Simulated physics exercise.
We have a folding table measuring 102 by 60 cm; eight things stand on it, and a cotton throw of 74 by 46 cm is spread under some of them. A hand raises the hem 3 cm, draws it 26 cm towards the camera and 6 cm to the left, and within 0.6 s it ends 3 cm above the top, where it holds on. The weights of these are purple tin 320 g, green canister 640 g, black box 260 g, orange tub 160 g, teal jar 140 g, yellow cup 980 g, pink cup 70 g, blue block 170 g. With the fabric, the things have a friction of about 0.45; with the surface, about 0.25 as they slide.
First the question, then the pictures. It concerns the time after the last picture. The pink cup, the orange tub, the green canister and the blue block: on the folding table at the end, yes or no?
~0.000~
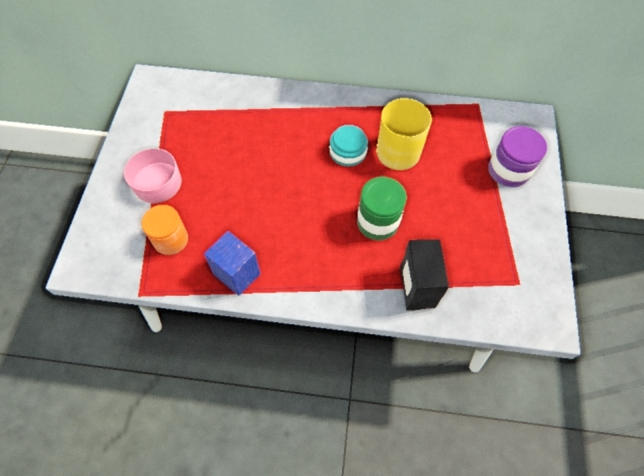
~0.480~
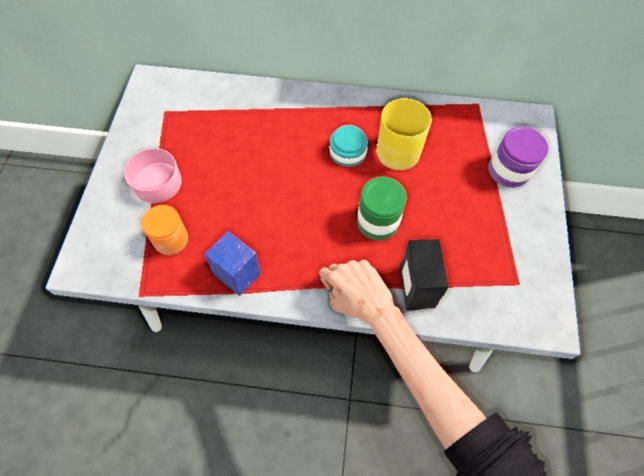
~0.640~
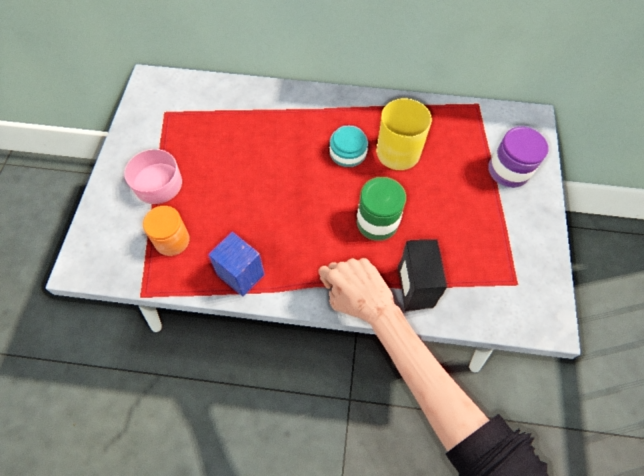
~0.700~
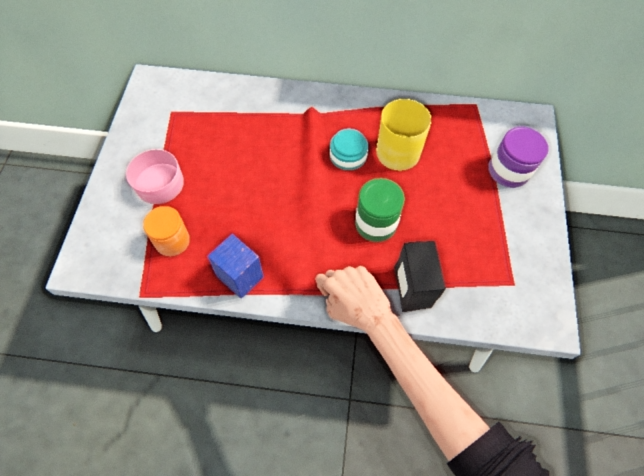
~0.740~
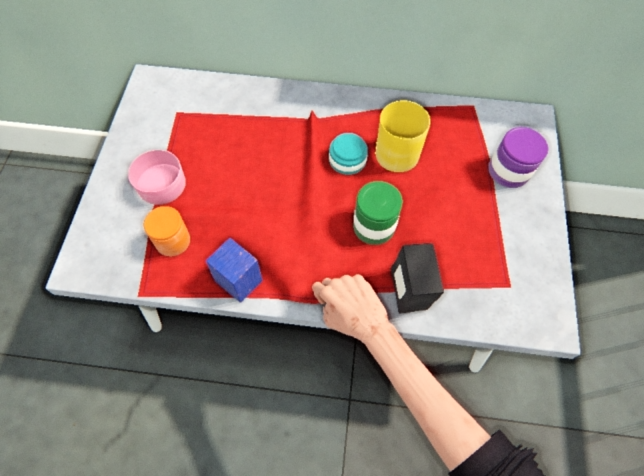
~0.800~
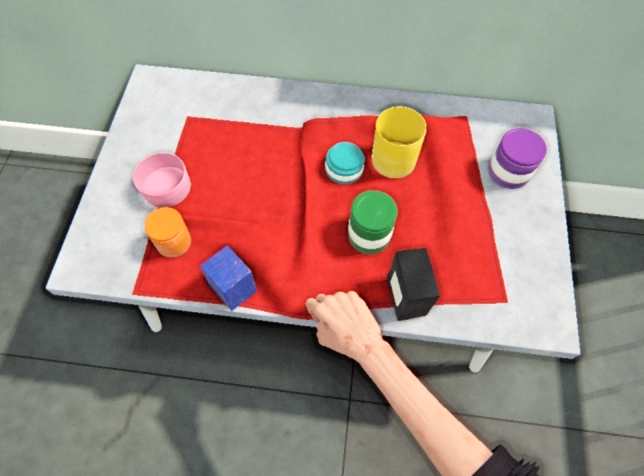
Pink cup: Yes. Orange tub: No. Green canister: No. Blue block: No.
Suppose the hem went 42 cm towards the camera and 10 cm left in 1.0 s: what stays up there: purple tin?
In that case the purple tin holds on.
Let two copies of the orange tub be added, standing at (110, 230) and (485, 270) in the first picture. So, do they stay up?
In order: Holds on; comes off.
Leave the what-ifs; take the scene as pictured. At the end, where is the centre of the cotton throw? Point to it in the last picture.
Midpoint, last view: Approx. (276, 293).
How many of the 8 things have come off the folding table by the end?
In total, 4 of the things.
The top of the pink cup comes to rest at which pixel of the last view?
Near (161, 256).
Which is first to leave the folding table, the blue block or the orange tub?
The blue one goes first.
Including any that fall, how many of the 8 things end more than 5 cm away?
I make it 7.
At 0.9 s, 95 % of the cotton throw is still over the top; green canister 10 cm off its start, blue block 8 cm off its start, pink cup 6 cm off its start.
At 1.0 s, 80 % of the cotton throw is still over the top; green canister 19 cm off its start, blue block 14 cm off its start, pink cup 11 cm off its start.
At 1.1 s, 65 % of the cotton throw is still over the top; green canister 27 cm off its start at (320, 320), blue block over the edge, pink cup 17 cm off its start at (184, 229).
At 1.2 s, 55 % of the cotton throw is still over the top; green canister on its side, 35 cm off its start, blue block over the edge, orange tub 20 cm off its start.
At 2.8 s, 50 % of the cotton throw is still over the top; green canister over the edge, blue block over the edge, orange tub over the edge, pink cup 20 cm off its start at (161, 256).
